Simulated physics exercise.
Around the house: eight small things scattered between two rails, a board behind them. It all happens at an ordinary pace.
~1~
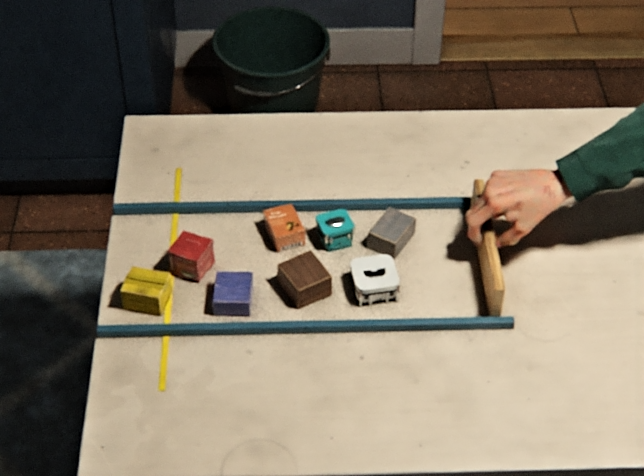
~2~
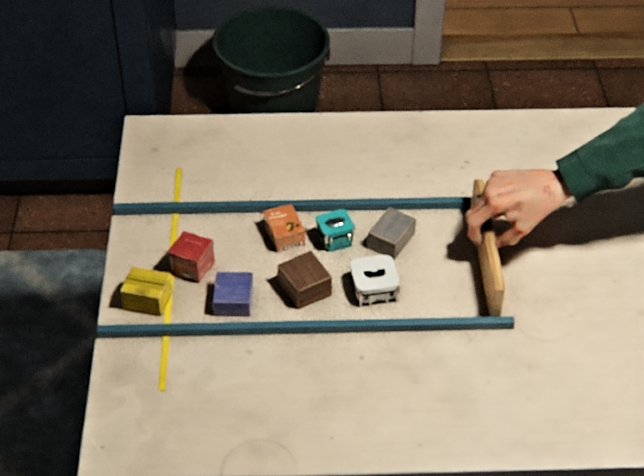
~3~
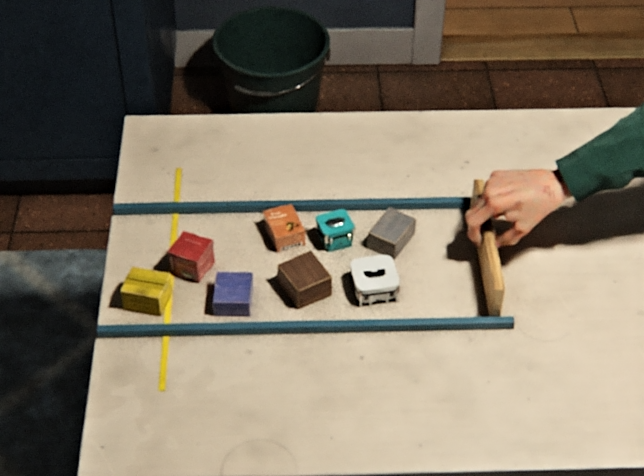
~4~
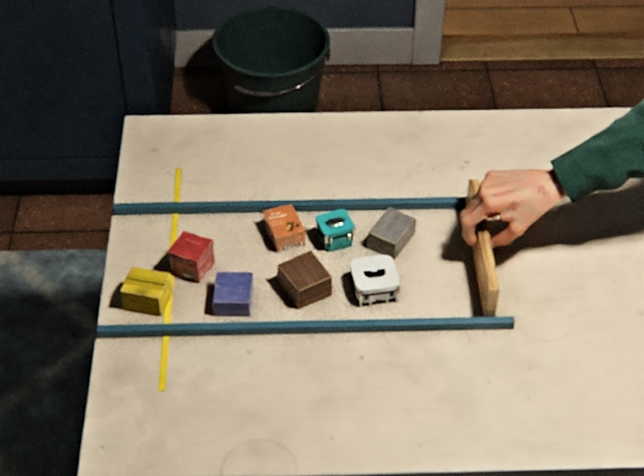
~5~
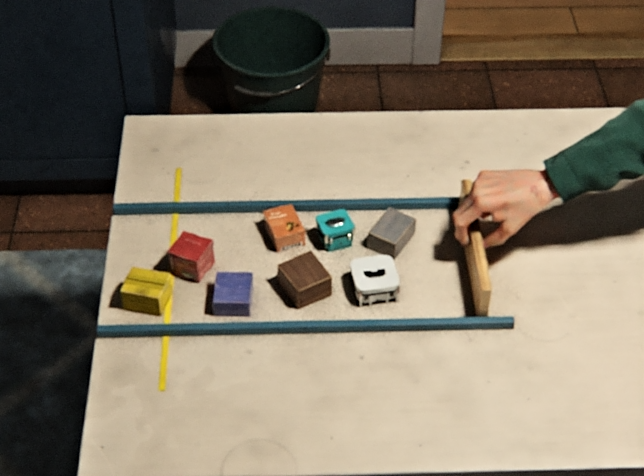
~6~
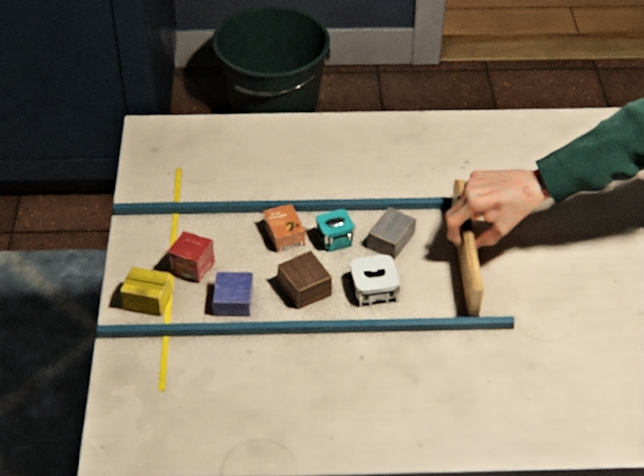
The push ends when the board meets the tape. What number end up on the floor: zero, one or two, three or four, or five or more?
Here the number that fall off is three or four.
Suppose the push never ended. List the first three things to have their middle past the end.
The order is the yellow box, the blue block, the red box.
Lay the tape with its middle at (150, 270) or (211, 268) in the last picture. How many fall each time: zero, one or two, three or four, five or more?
For each place: More than four; 1 or 2.
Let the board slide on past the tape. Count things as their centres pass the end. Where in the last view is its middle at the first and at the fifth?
At (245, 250) for the first, at (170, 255) for the fifth.
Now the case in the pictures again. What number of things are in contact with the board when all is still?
In contact: 2.
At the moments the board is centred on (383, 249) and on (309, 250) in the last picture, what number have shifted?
At the one place 3, at the other 6.
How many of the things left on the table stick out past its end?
Overhanging: 1.
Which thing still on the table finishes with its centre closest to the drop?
The brown block.
Early on, none off yet; yellow box at rest near (147, 291); red box at rest near (191, 257); blue block at rest near (233, 294).
Finally, the number that fall off is three or four; lost, orange box, blue block, red box and yellow box.
